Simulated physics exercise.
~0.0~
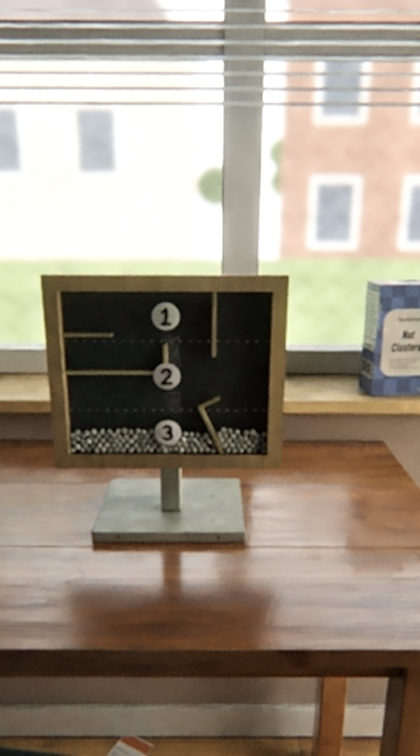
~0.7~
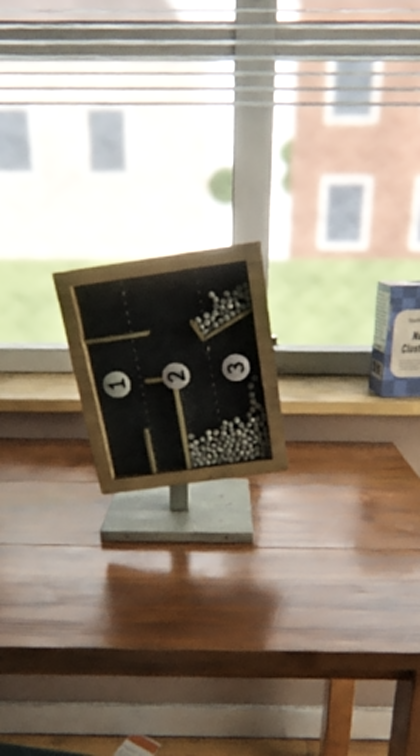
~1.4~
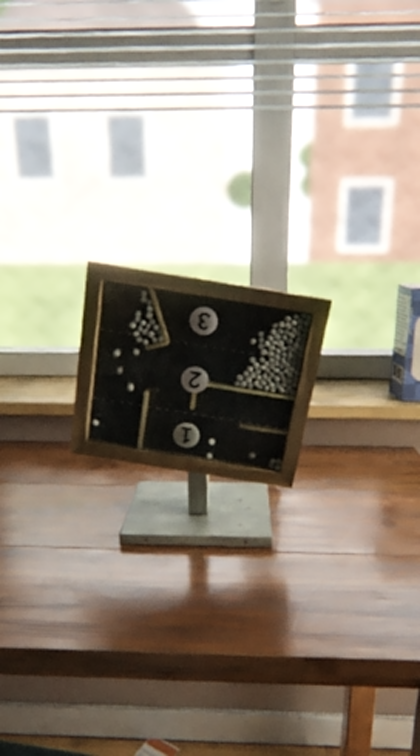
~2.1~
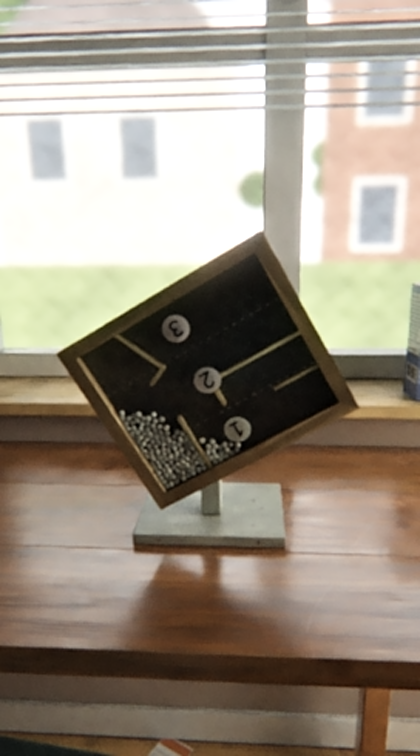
White beads shifting inside a framed dark case on a stand as it turns upside down, finally heaping in the lowest corner.
